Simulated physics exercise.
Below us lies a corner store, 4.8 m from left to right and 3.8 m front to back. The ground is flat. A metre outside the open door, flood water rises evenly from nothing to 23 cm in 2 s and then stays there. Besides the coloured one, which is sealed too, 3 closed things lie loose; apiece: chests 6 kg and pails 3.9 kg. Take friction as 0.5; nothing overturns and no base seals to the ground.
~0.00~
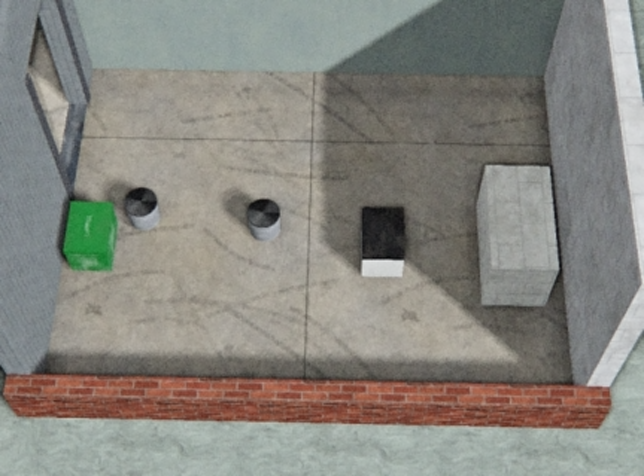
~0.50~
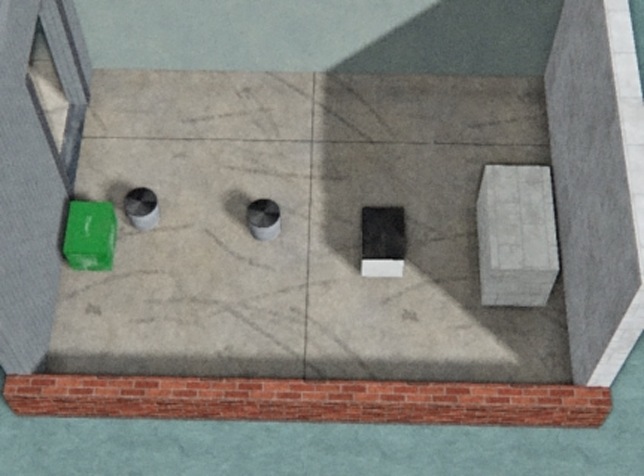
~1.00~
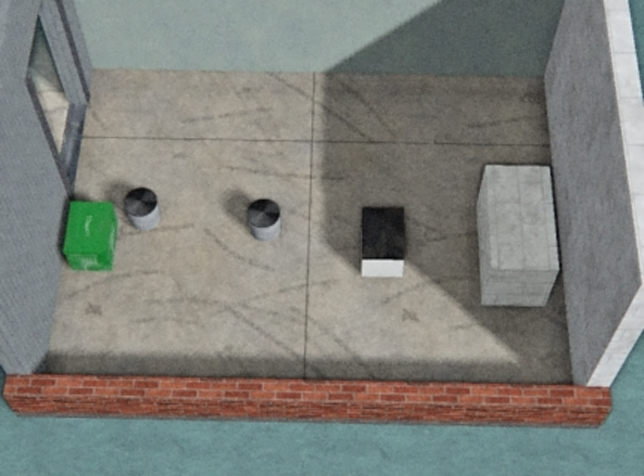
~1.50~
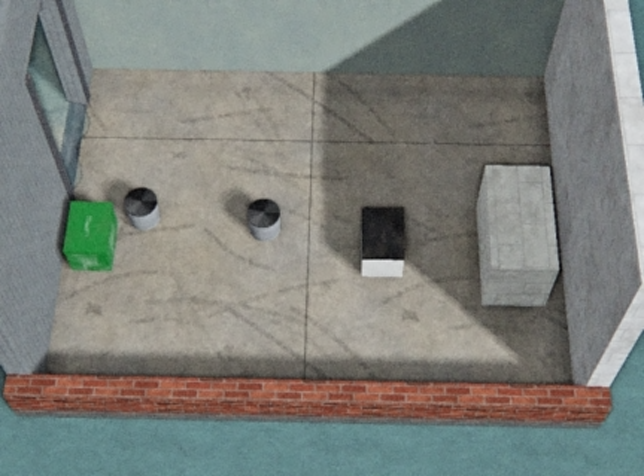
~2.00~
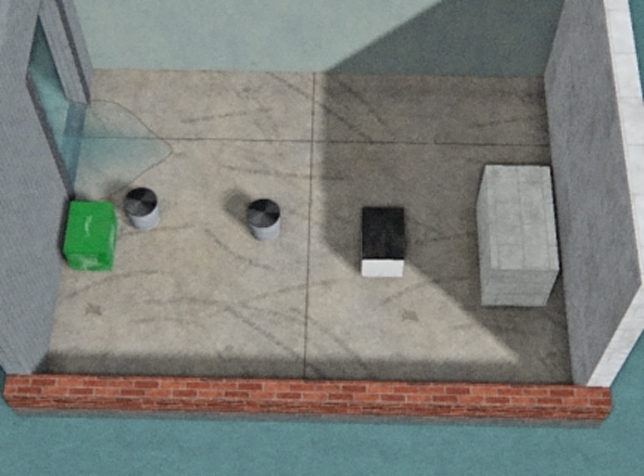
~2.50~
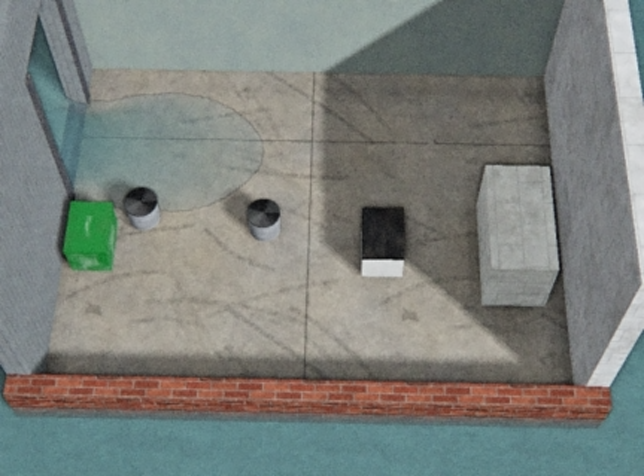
A large pale grey block stands at the right of a flat concrete floor, seen from high above, with grey walls either side and a low red brick wall along the near edge. A green chest sits at the left beside two dark-topped grey pails, and a black-topped white chest rests right of centre. Bluish water enters through the opening in the left wall and spreads thinly across the floor around the nearest pail, while the objects and view stay still.
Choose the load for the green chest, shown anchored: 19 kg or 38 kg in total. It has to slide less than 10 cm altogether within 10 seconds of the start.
Verdict: The lower weight is enough.
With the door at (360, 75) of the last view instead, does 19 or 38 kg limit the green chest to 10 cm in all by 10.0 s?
Then only the higher weight holds it.
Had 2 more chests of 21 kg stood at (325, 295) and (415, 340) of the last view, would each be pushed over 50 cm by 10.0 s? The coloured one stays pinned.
In turn: Under, less.
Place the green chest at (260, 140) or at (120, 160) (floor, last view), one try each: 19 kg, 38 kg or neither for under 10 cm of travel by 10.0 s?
In turn: Only the larger holds; neither holds.
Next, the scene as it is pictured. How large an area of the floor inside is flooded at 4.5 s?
About 13 m2.
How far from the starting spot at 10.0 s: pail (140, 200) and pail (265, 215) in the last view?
In turn: 60 cm, 150 cm.
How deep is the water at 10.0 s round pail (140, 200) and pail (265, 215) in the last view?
Roughly 3 and 14 cm.
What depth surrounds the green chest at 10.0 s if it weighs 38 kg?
Roughly 2 cm.
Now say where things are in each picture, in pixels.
The first frame shows the green chest at (88, 226), on the bottom; water covers 0.0 m2; 0 of 4 have shifted.
The second frame shows the green chest at (88, 226), on the bottom; water covers 0.0 m2; 0 of 4 have shifted.
The third frame shows the green chest at (88, 226), on the bottom; 0.0 m2 under water; 0 of 4 have shifted.
The fourth frame shows the green chest at (88, 226), on the bottom; water covers 0.0 m2; 0 of 4 have shifted.
The fifth frame shows the green chest at (88, 226) rests on the ground; 0.7 m2 under water; 0 of 4 have shifted.
The sixth frame shows the green chest at (88, 226), on the bottom; 2.2 m2 under water; 0 of 4 have shifted.
After 3.5 s the green chest would be 0 cm from its start with 19 kg and 0 cm from its start with 38 kg; 1 cm of water round it then.
After 4.5 s the green chest would be 0 cm from its start with 19 kg and 0 cm from its start with 38 kg; 1 cm of water round it then.
After 7.0 s the green chest would be 0 cm from its start with 19 kg and 0 cm from its start with 38 kg; 2 cm of water round it then.
After 10.0 s the green chest would be 0 cm from its start with 19 kg and 0 cm from its start with 38 kg; 2 cm of water round it then.
